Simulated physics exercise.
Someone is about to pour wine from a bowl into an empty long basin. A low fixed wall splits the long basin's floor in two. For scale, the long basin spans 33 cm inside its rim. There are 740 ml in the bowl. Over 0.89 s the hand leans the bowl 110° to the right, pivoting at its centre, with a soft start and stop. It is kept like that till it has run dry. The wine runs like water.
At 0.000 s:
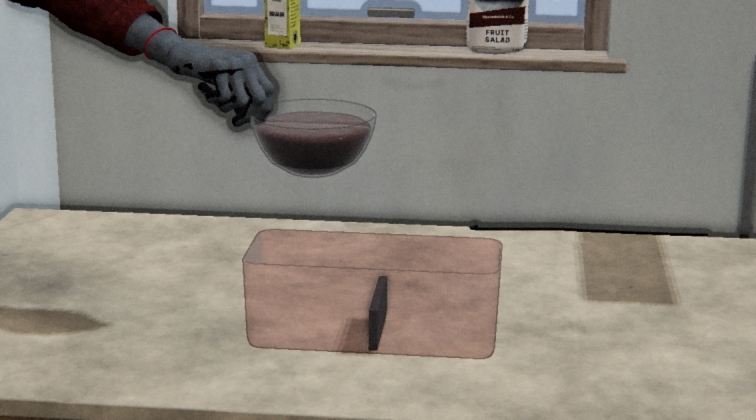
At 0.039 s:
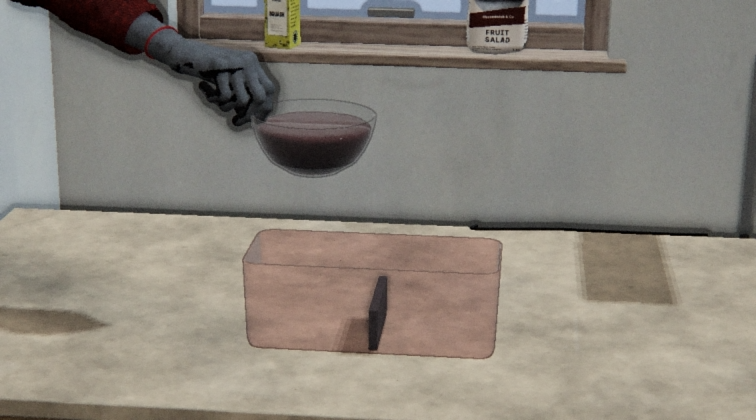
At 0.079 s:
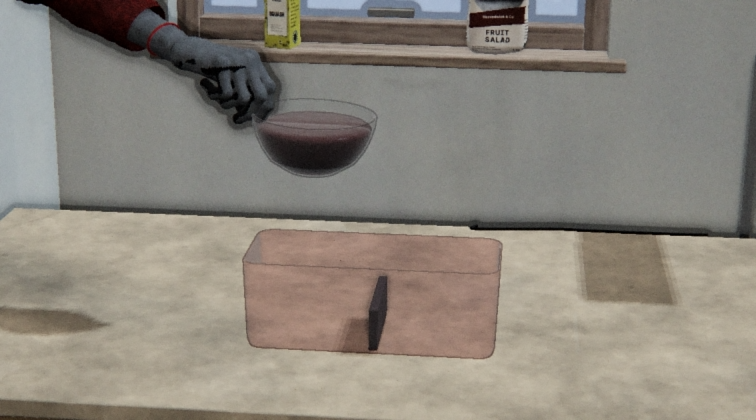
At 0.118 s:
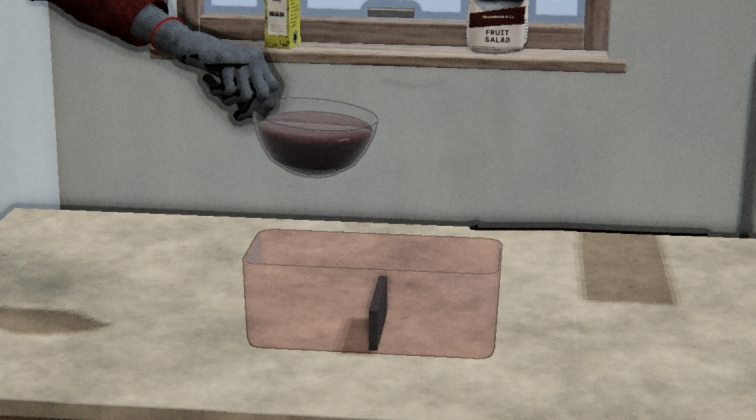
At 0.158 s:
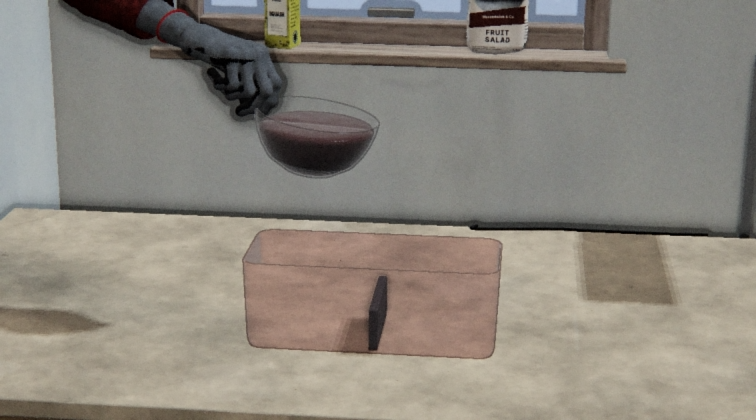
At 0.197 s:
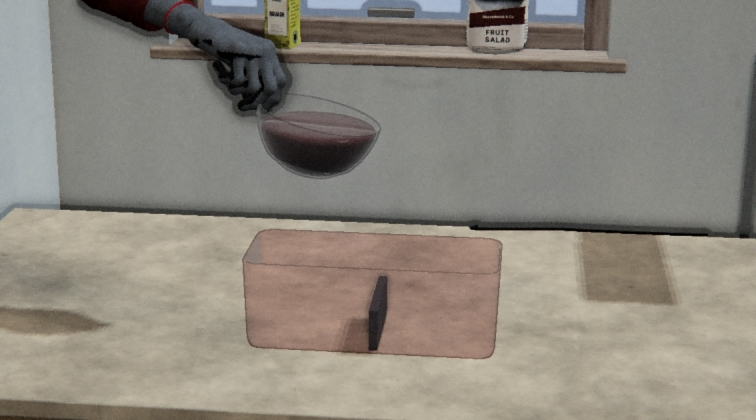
At a counter below a window, a gray hand held a glass bowl of dark liquid above a long, clear pinkish basin with a dark divider, and slowly tilted the bowl slightly to the right.
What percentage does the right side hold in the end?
The far part has some 86 per cent.
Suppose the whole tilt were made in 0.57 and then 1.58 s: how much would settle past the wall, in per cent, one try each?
First 70, then 95 per cent.
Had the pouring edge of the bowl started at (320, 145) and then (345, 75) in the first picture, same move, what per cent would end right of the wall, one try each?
In turn about 15 and 75 per cent.
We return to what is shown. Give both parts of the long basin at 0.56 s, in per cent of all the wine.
Some 0 per cent left and 20 right.
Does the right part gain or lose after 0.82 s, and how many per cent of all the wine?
It goes up by about 1.
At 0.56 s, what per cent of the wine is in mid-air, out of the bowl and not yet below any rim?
Some 44 per cent.
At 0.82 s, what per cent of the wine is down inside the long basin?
Some 94 per cent.
Then, 0.56 s in, the tilt is 76° and 35 per cent is still to pour, 0 is left of the wall and 20 right of it.
Then, 0.82 s in, the tilt is 108° and 0 per cent is still to pour, 10 is left of the wall and 84 right of it.
Then, 1.09 s in, the tilt is 110° and 0 per cent is still to pour, 13 is left of the wall and 86 right of it.
Then, 1.39 s in, the tilt is 110° and 0 per cent is still to pour, 14 is left of the wall and 86 right of it.
Finally, 14 per cent lies left of the wall, 86 right of it and 1 outside.
